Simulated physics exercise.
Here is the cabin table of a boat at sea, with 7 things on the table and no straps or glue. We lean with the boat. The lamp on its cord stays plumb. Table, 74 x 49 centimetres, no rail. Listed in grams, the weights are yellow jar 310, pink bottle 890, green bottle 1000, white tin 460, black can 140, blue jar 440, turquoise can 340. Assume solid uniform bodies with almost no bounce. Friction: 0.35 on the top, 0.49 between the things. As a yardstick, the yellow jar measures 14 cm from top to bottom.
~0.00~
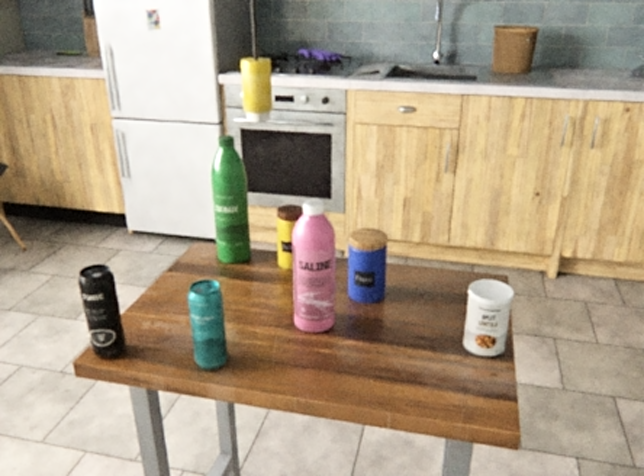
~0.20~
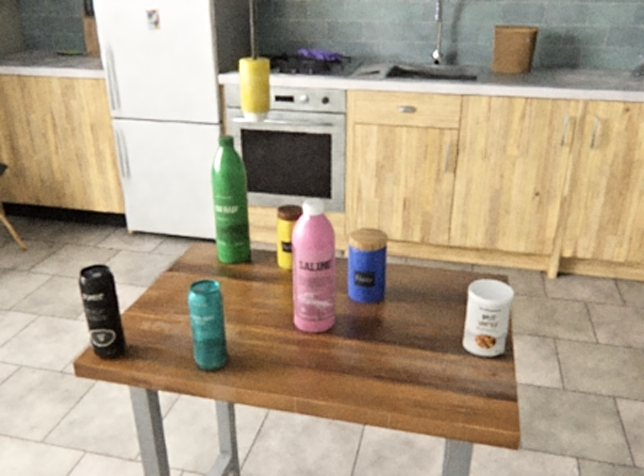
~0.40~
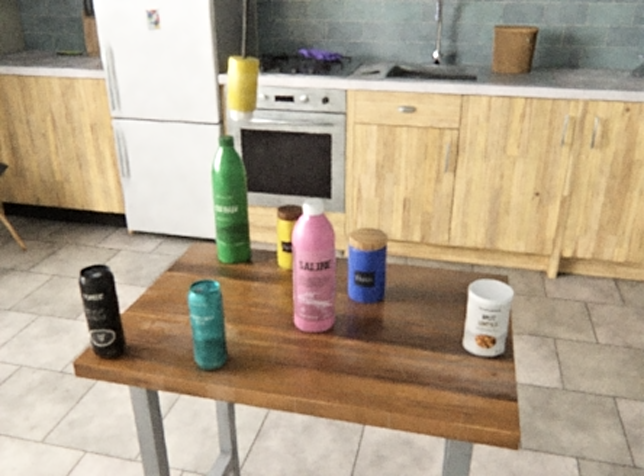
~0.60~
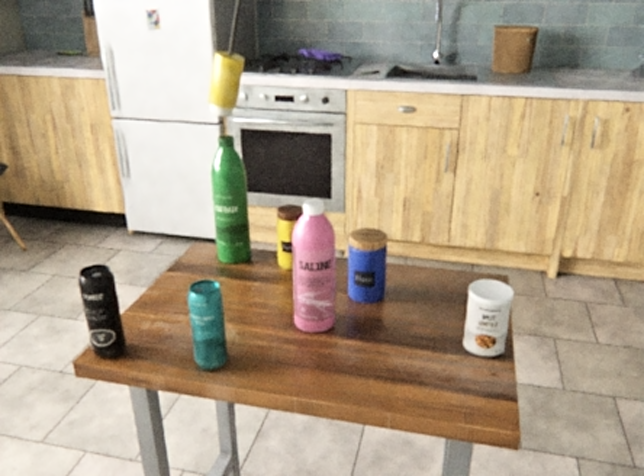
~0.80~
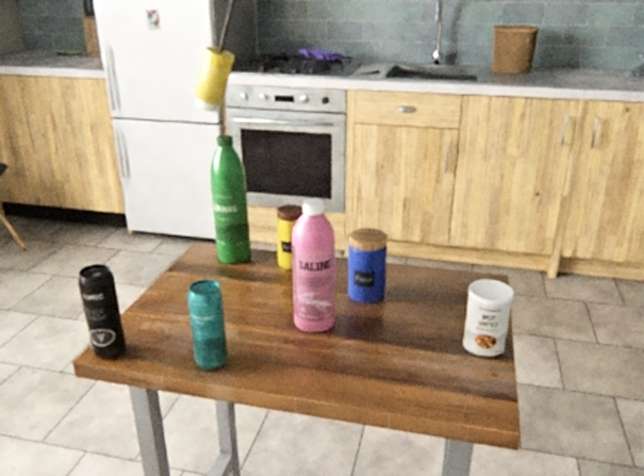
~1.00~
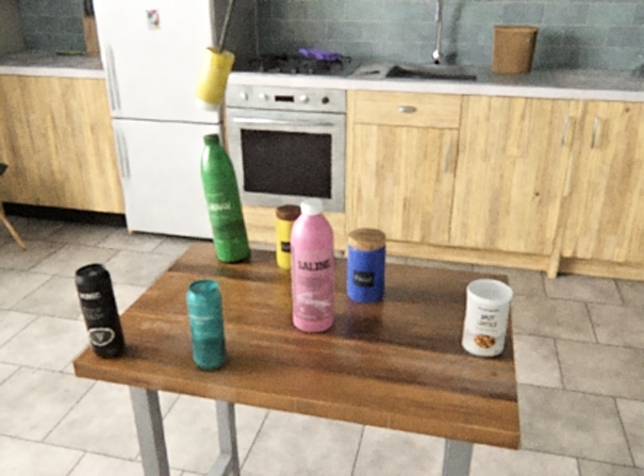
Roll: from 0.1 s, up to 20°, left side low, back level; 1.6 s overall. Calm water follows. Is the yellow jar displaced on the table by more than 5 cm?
No, it remains where it was.
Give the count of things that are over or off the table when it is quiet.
The number here is 2.
By 1.40 s, floor tilted 6°, left side down; green bottle and black can now off the table.
By 1.60 s, floor tilted 1°, left side down.
By 1.80 s, boat level.
When it is over (2.2 s), off the table, green bottle and black can; the other 5 within 5 cm of the start. In the last view, yellow jar near (290, 237).
